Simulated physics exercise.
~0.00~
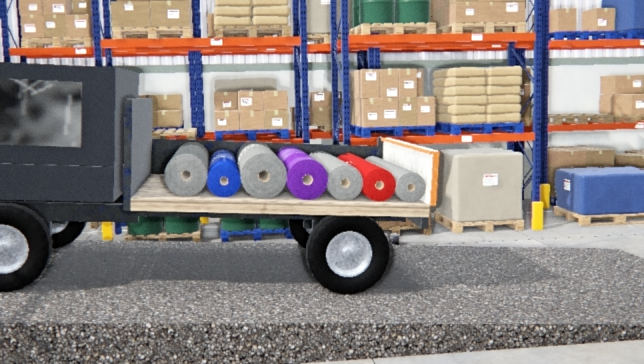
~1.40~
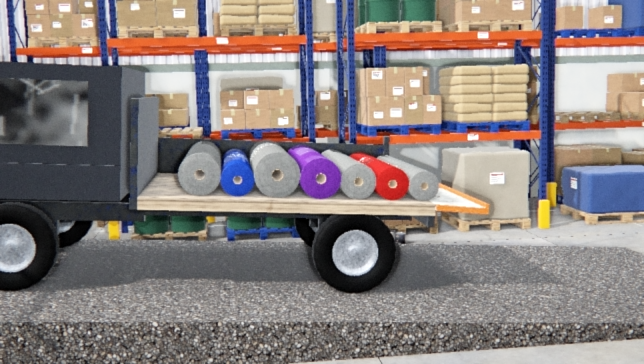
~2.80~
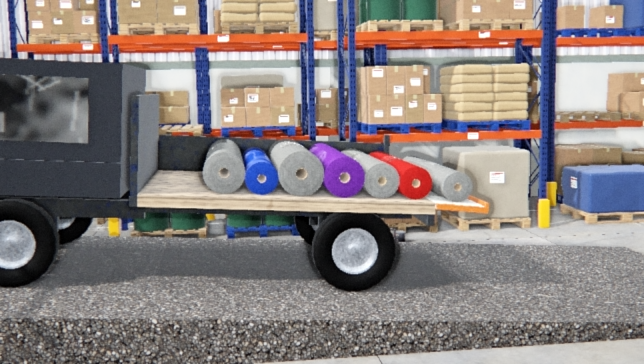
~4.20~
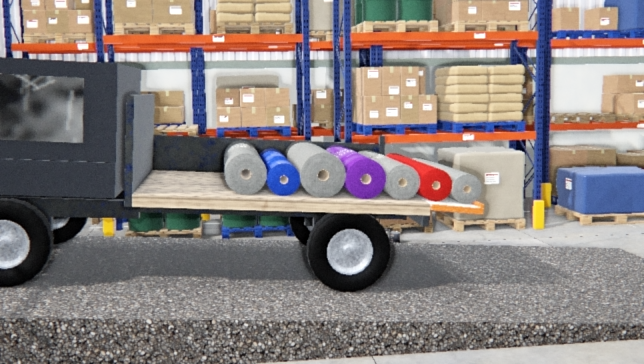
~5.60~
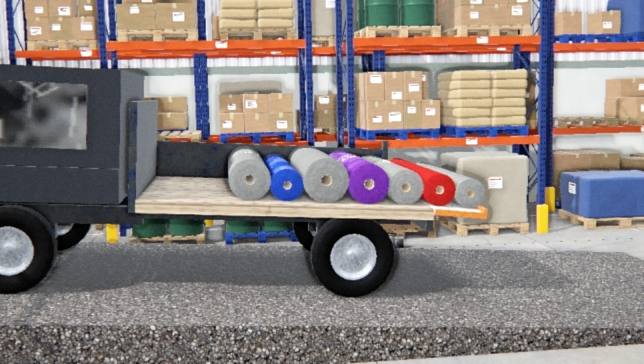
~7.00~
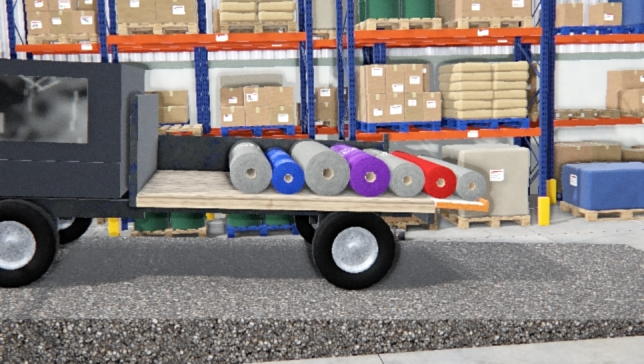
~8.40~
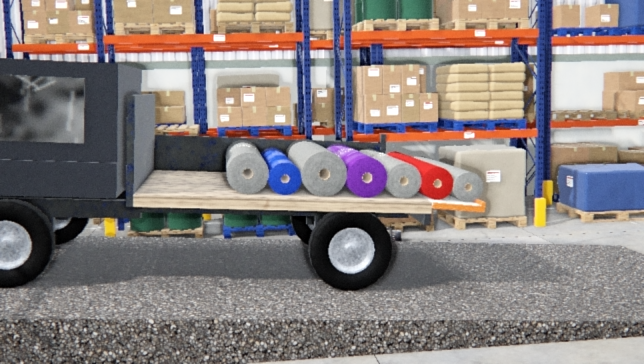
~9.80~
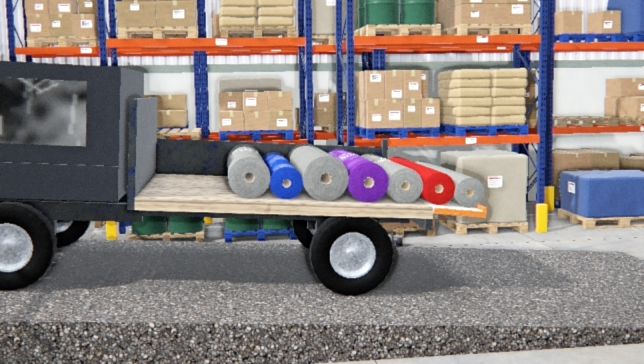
In a warehouse, a dark pick-up carries a row of grey, blue, purple and red rolls as its tailgate drops open at the right. The rolls shift right and stop together, with the red one resting on the lowered gate and the blue and purple ones still on the bed.
